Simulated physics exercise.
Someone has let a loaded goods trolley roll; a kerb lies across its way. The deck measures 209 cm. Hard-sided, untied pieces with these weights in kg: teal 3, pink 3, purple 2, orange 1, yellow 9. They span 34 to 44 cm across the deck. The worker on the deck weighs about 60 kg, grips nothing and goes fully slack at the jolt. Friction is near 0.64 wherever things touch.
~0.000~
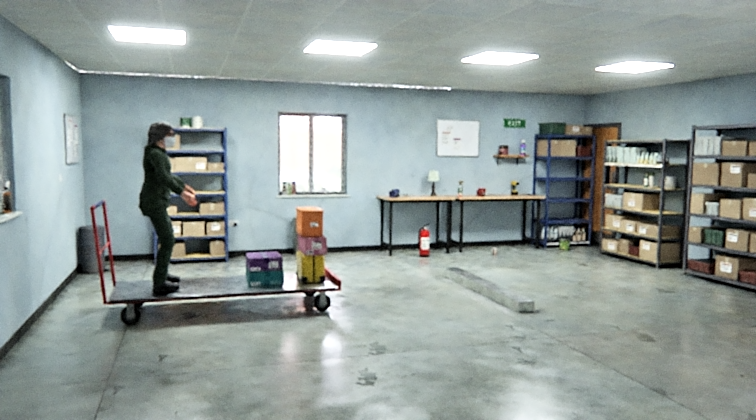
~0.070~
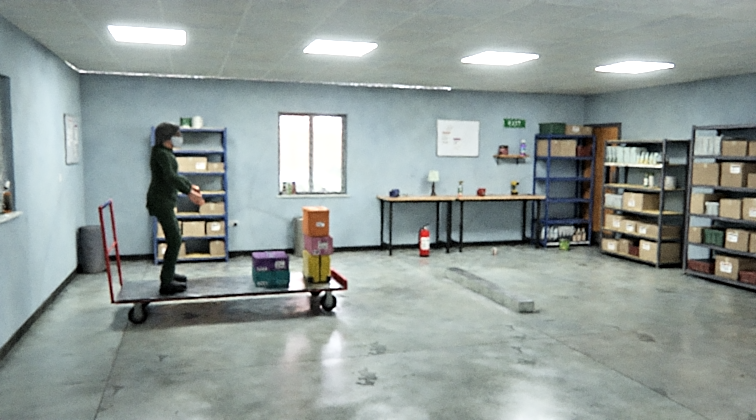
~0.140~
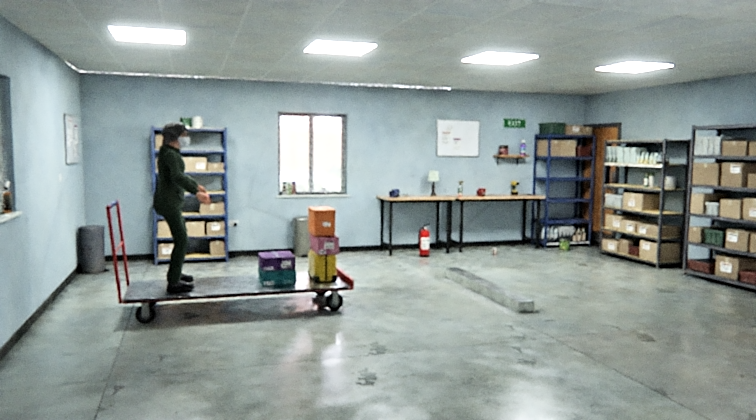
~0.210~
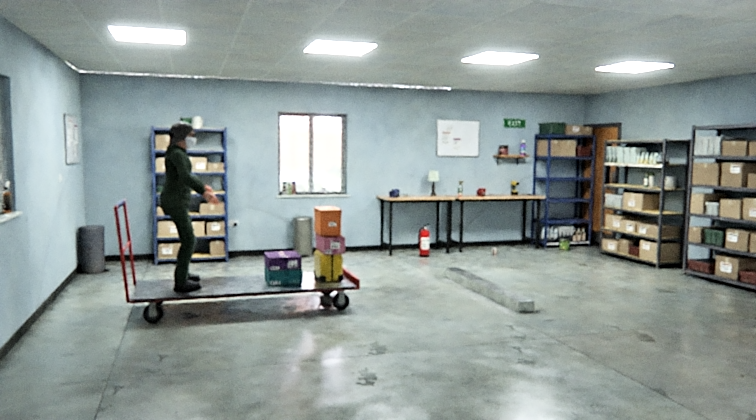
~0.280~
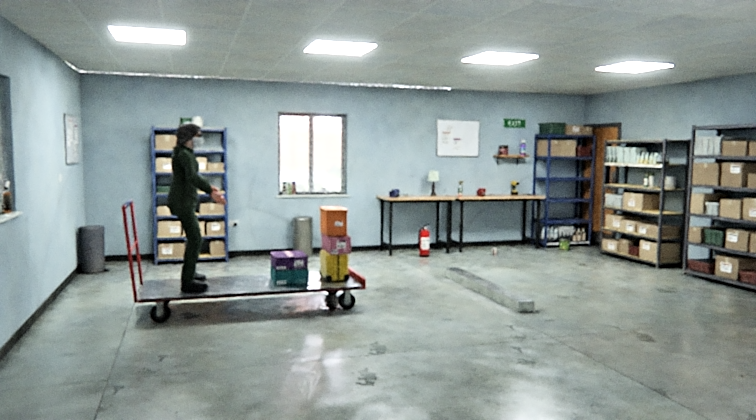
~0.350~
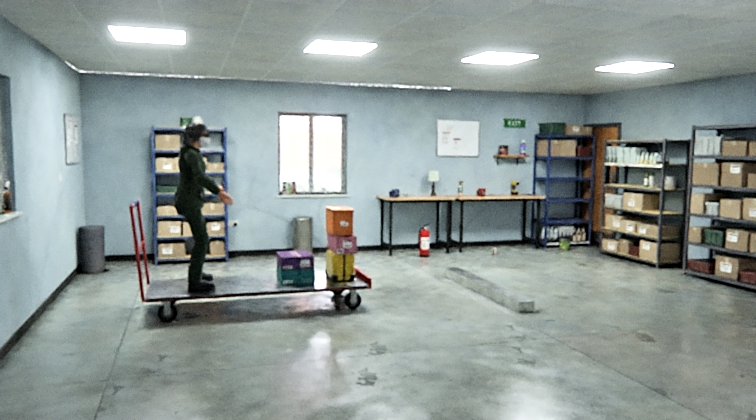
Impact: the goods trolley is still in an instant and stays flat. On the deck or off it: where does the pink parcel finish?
At this pace the pink parcel keeps its place on the deck.
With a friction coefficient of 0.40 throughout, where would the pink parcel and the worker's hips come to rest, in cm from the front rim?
In that case pink 10 behind, hips 150 behind.
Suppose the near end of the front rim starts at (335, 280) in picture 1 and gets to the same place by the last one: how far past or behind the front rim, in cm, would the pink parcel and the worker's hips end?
Then pink 20 behind, hips 150 behind.
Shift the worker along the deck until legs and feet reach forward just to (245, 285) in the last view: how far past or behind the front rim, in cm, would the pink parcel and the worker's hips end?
Then pink 20 behind, hips 120 behind.
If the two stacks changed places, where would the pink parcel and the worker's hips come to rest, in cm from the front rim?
Then pink 60 behind, hips 140 behind.
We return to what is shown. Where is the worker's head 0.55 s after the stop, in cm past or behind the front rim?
About 90 cm behind the rim.
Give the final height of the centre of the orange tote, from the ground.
About 85 cm.
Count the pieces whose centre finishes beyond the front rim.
0 of them.
After 1.98 s the deck stops.
After 2.23 s the pink parcel is 13 cm behind the rim, tilted 5°, near (475, 237) in the last picture's view.
After 2.53 s the pink parcel is 18 cm behind the rim, tilted 0°, near (471, 238) in the last picture's view.
After 2.98 s the pink parcel is 18 cm behind the rim, tilted 0°, near (471, 238) in the last picture's view.
When all is still (3.4 s), nothing is past the rim; behind it, teal carton, pink parcel, purple parcel, orange tote, yellow suitcase and the worker's hips.
